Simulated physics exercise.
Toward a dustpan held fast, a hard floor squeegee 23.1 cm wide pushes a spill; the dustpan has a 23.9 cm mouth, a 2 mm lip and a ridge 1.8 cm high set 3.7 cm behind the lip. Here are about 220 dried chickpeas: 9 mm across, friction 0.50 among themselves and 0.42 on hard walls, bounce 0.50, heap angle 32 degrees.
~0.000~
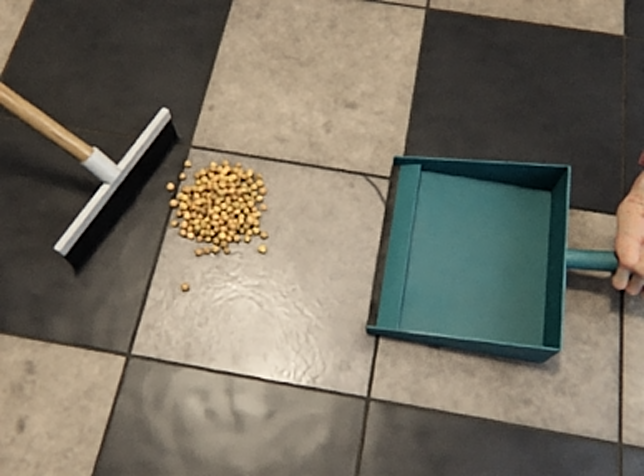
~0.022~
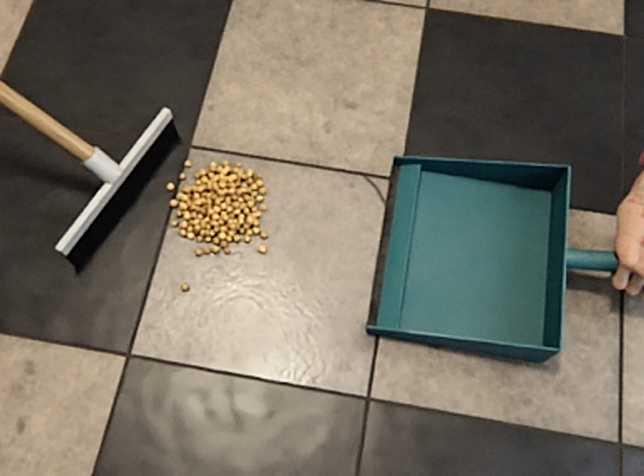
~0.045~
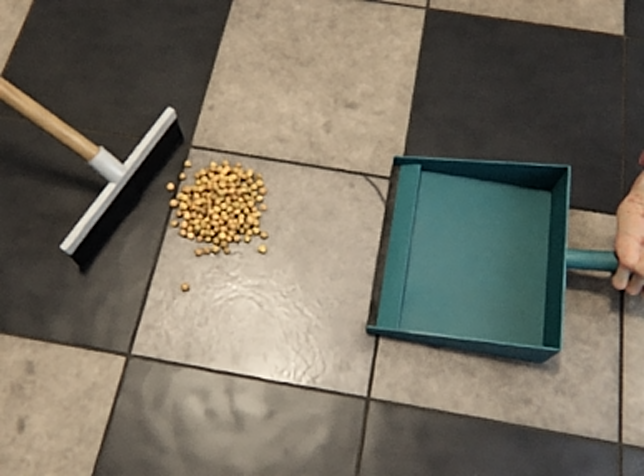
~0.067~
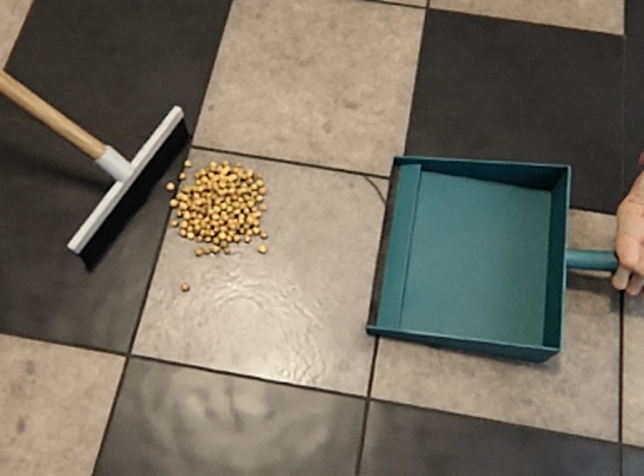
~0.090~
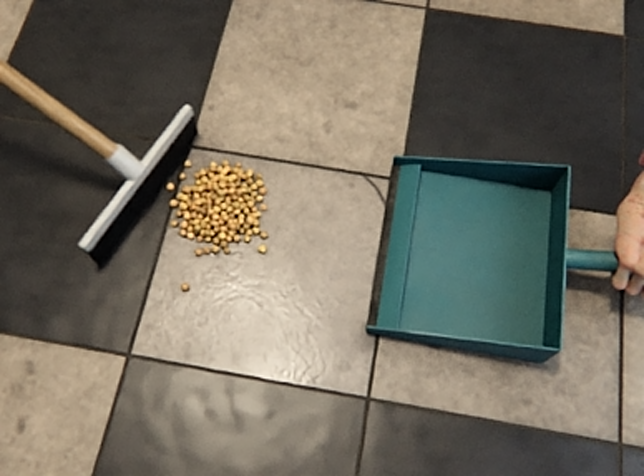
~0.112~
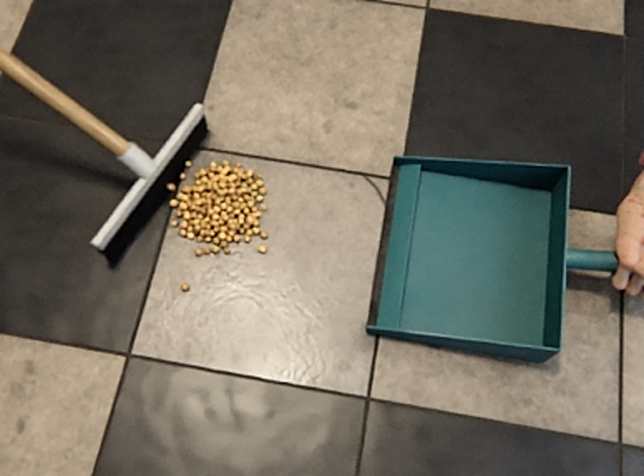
A hand holds a teal dustpan still while a squeegee slides right toward scattered chickpeas.
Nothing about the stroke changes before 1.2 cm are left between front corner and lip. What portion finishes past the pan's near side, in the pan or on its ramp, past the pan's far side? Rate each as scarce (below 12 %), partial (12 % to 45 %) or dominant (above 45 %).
Ratings: Near side - scarce; pan - scarce; far side - scarce.
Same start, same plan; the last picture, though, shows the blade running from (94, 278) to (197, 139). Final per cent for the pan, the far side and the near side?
Per cent by place - pan 20, far side 0, near side 35.
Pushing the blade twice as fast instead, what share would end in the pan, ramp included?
Share: About 30 %.
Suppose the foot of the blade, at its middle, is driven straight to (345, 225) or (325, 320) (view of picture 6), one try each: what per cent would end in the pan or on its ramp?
The two tries give about 15 and 20 percent.
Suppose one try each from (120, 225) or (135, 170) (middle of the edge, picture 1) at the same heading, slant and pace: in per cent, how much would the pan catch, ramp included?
Close to 5 in a hundred, then close to 0 in a hundred.
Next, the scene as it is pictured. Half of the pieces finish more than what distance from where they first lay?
Near 18 cm.
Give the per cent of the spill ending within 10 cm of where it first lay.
Around 15 in a hundred.
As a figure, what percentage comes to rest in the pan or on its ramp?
Estimate: Close to 5 %.
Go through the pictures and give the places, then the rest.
Blade from (62, 251) to (166, 116), moved 0.0 cm, 0 of the pieces shifted so far; middle of the pieces at (219, 207); pan at (478, 261), in the first picture.
Blade from (63, 250) to (167, 116), moved 0.2 cm, 0 of the pieces shifted so far; middle of the pieces at (219, 207), in the second picture.
Blade from (68, 250) to (172, 115), moved 0.7 cm, 0 of the pieces shifted so far; middle of the pieces at (219, 207), in the third picture.
Blade from (75, 249) to (178, 114), moved 1.7 cm, 0 of the pieces shifted so far; middle of the pieces at (219, 207), in the fourth picture.
Blade from (86, 247) to (188, 113), moved 3.0 cm, 0 of the pieces shifted so far; middle of the pieces at (219, 207), in the fifth picture.
Blade from (99, 245) to (200, 111), moved 4.6 cm, 0 of the pieces shifted so far; middle of the pieces at (219, 207); pan at (478, 261). Its pace works out near 0.74 m/s, heading 19 degrees away from the viewer's side, in the sixth picture.
Then, at 0.30 s, middle of the blade 17 cm from the lip; 0 % over the lip, far side 0 %, near side 0 %.
After 0.42 s, middle of the blade 9 cm from the lip; 0 % over the lip, far side 5 %, near side 0 %.
Then, at 0.68 s, middle of the blade 5 cm from the lip; 0 % over the lip, far side 5 %, near side 0 %.
At rest (1.1 s), near side 0 %, pan 5 %, far side 5 %, in front of the lip or behind the blade 90 %.
